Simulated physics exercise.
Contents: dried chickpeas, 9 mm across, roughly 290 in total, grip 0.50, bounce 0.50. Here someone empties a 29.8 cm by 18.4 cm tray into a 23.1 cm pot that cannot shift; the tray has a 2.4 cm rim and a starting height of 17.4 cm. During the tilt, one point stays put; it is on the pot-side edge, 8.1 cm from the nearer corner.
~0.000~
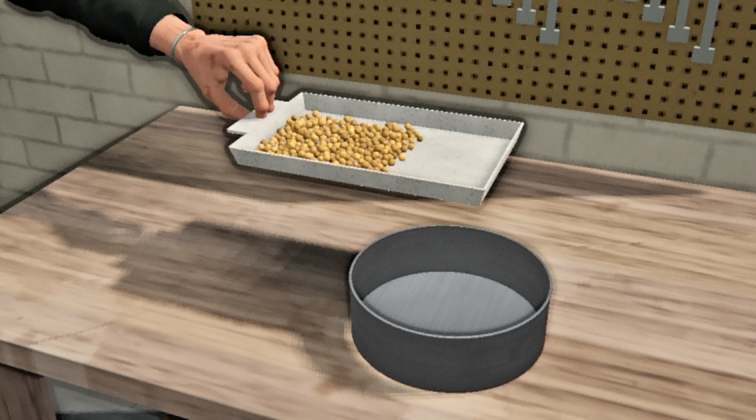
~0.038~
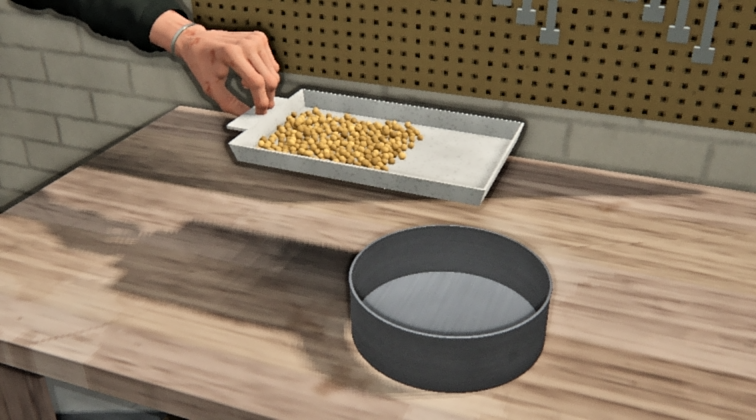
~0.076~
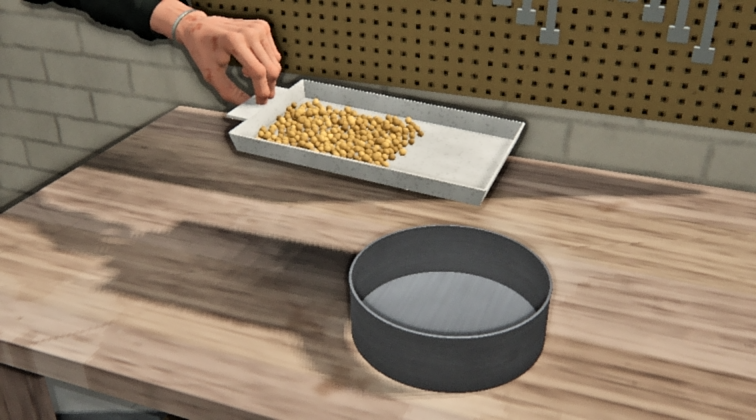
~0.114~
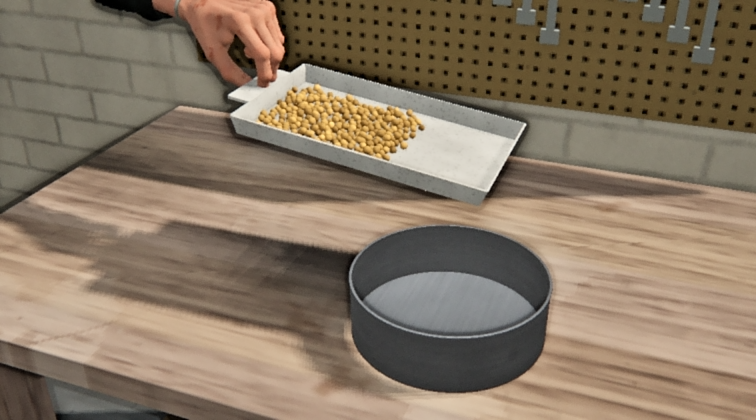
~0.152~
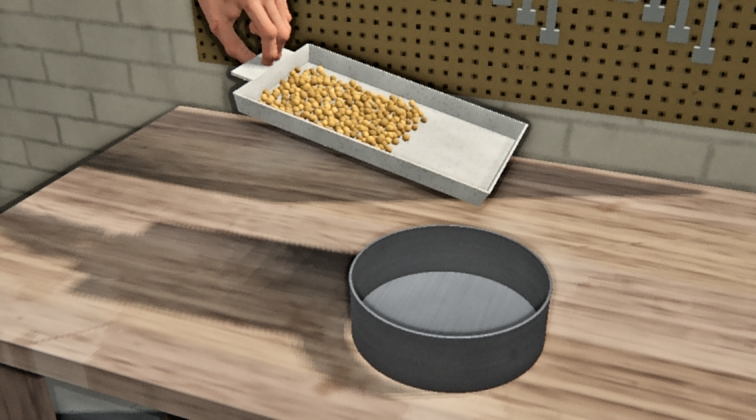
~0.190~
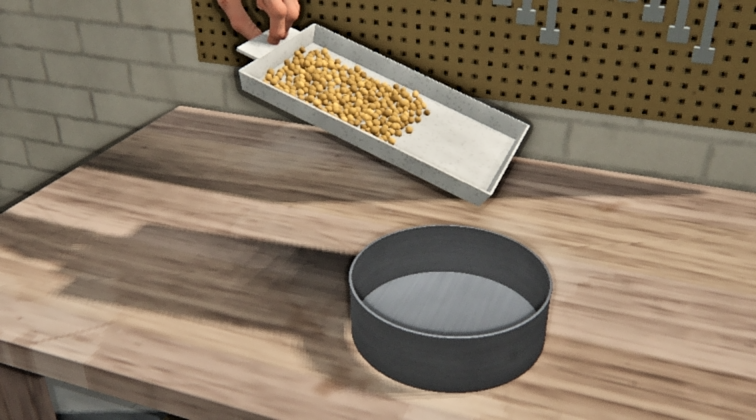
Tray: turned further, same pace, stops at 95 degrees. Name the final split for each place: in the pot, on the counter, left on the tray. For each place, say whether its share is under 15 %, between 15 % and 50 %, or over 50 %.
At the end, pot: It will come to a middle fraction. Counter: It will come to more than a half. Left on the tray: It will come to a low fraction.
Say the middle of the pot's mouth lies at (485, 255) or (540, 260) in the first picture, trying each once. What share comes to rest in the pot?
Estimates: 60 % and 90 %, in that order.
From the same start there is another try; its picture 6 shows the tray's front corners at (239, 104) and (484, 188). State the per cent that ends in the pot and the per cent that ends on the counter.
Final per cent - pot 45, counter 55.
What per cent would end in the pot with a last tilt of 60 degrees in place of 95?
Share in the pot: Around 10 %.
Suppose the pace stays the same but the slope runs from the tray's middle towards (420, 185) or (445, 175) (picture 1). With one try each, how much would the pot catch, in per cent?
I'd put it at about 100 per cent for the first tilt and about 75 per cent for the second.
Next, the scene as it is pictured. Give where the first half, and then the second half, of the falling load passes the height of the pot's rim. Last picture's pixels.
At about (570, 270), then at (540, 260).
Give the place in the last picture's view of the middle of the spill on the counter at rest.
The middle of the spill sits at roughly (639, 316).
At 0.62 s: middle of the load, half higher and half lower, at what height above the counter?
Around 18 cm up.
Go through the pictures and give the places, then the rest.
Tray tilt 0 degrees, front corners at (237, 146) and (480, 186); middle of the pieces at (341, 143); pot at (450, 275), in the first picture.
Tray tilt 1 degrees, front corners at (237, 142) and (480, 186); middle of the pieces at (341, 141), in the second picture.
Tray tilt 4 degrees, front corners at (237, 132) and (481, 186), lowest corner right front; middle of the pieces at (341, 134), in the third picture.
Tray tilt 8 degrees, front corners at (238, 114) and (483, 187), lowest corner right front; middle of the pieces at (342, 123), in the fourth picture.
Tray tilt 13 degrees, front corners at (241, 93) and (485, 188), lowest corner right front; middle of the pieces at (345, 109), in the fifth picture.
Tray tilt 19 degrees, front corners at (247, 71) and (487, 189), lowest corner right front; middle of the pieces at (349, 95); pot at (450, 275). The tray's pace is about 145 degrees a second, in the sixth picture.
After 0.45 s, tilt 57 degrees; the tray holds 100 %, the pot 0 %.
After 0.62 s, tilt 82 degrees; the tray holds 80 %, the pot 0 %.
Then, at 0.92 s, tilt 95 degrees; the tray holds 0 %, the pot 15 %.
In the end, at 1.6 s, pot 20 %, counter 80 %, tray 0 %.
